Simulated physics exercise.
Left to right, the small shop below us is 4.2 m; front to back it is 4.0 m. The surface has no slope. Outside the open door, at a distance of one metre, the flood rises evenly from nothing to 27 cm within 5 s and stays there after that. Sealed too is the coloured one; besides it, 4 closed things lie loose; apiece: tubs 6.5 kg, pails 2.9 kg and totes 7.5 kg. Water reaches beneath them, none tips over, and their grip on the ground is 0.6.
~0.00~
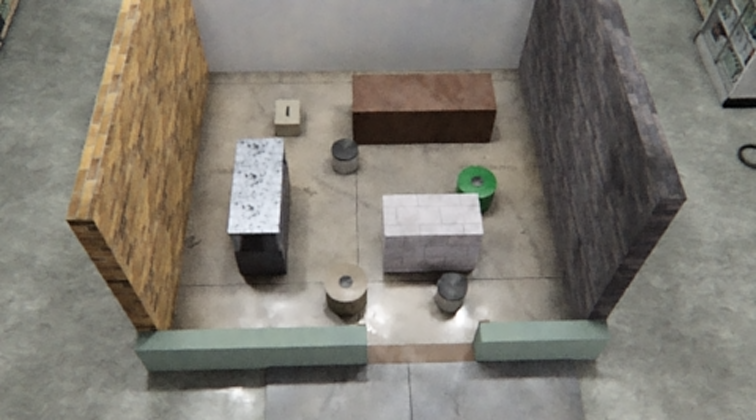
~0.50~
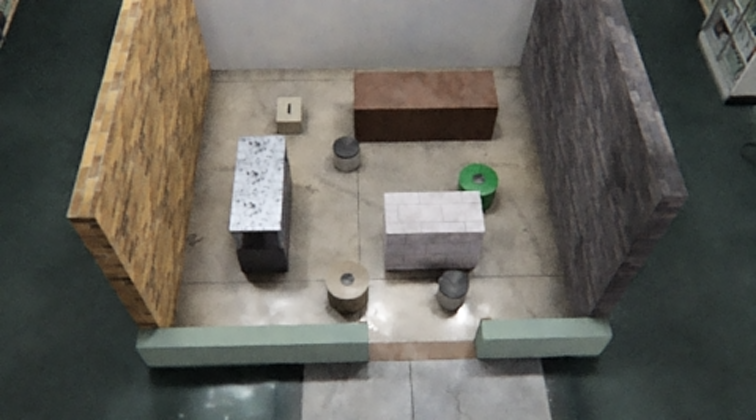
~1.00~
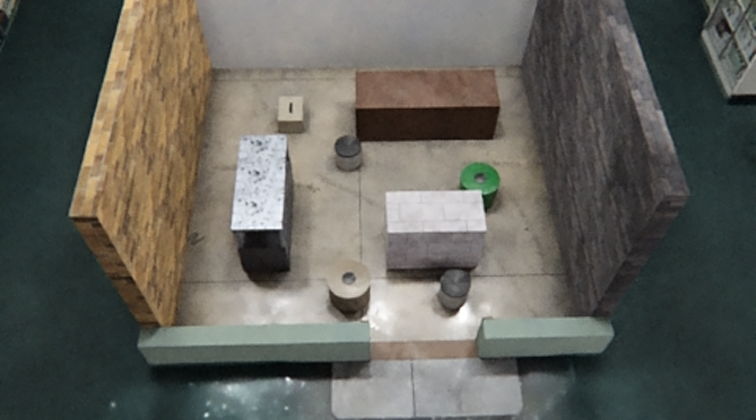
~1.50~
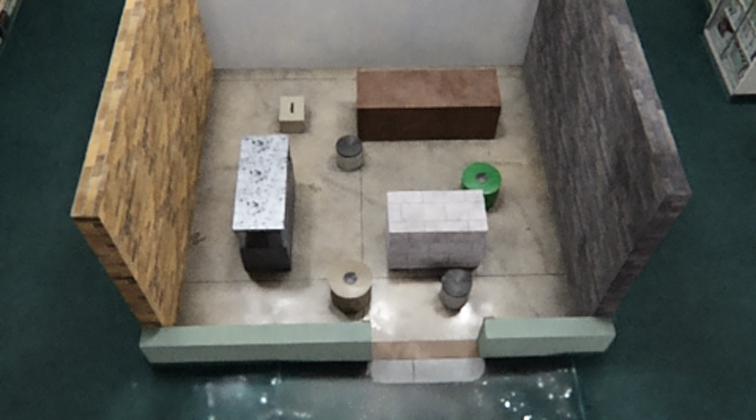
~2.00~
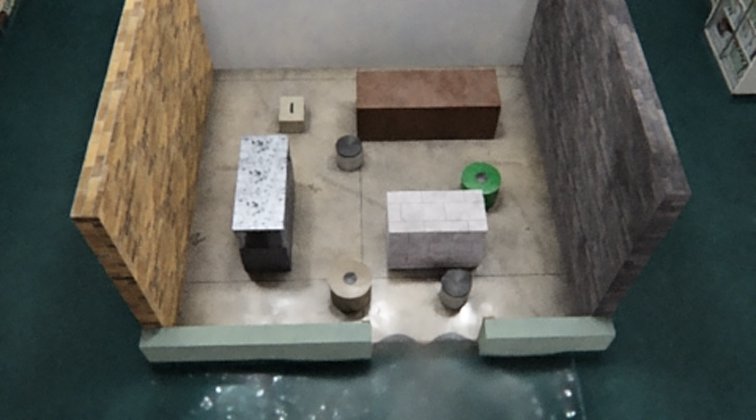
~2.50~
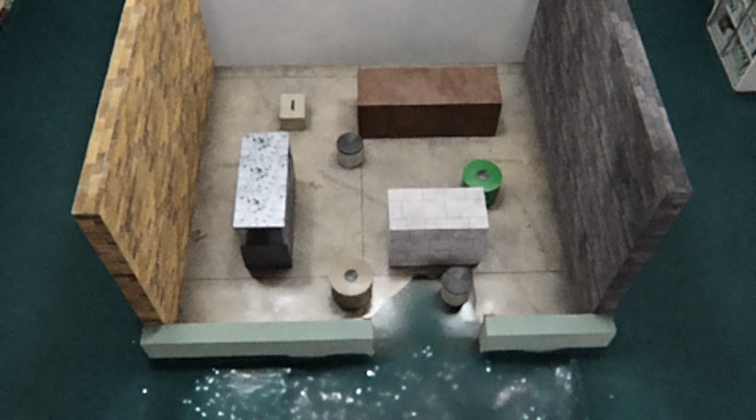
Dark green water spreads around a small open-topped shop, seen from high in front, between a tan brick wall on the left and a dark grey one on the right. Inside stand a speckled counter at left, a reddish-brown block behind, a pale block and green tub at right, and small grey and beige containers. The water swallows the paving outside, then enters the front doorway, while the objects stay put and the view barely shifts.
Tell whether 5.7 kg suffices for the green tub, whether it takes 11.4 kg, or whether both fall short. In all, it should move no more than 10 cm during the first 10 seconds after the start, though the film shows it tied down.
It takes the heavier ballast.
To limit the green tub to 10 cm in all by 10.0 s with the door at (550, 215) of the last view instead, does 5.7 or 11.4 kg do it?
In that setup neither mass works.
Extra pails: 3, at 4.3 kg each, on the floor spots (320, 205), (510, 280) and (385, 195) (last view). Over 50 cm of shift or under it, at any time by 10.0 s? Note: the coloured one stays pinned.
Order as asked: Goes beyond / goes beyond / stays within.
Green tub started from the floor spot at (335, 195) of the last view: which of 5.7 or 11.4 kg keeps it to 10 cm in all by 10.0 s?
Outcome - failure with both.
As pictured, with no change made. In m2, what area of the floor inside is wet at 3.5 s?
My estimate is roughly 2.0 m2.
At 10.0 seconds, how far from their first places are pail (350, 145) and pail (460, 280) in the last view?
One is off by 120 cm, the other by 60 cm, in the order asked.
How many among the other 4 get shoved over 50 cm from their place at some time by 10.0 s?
Total: 4.
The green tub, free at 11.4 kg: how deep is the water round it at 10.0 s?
Close to 6 cm deep.
After 3.5 s the green tub would be 0 cm from its start with 5.7 kg and 0 cm from its start with 11.4 kg; 0 cm of water round it then.
After 4.5 s the green tub would be 0 cm from its start with 5.7 kg and 0 cm from its start with 11.4 kg; 0 cm of water round it then.
After 7.0 s the green tub would be 0 cm from its start with 5.7 kg and 0 cm from its start with 11.4 kg; 2 cm of water round it then.
After 10.0 s the green tub would be 49 cm from its start with 5.7 kg and 0 cm from its start with 11.4 kg; 6 cm of water round it then.
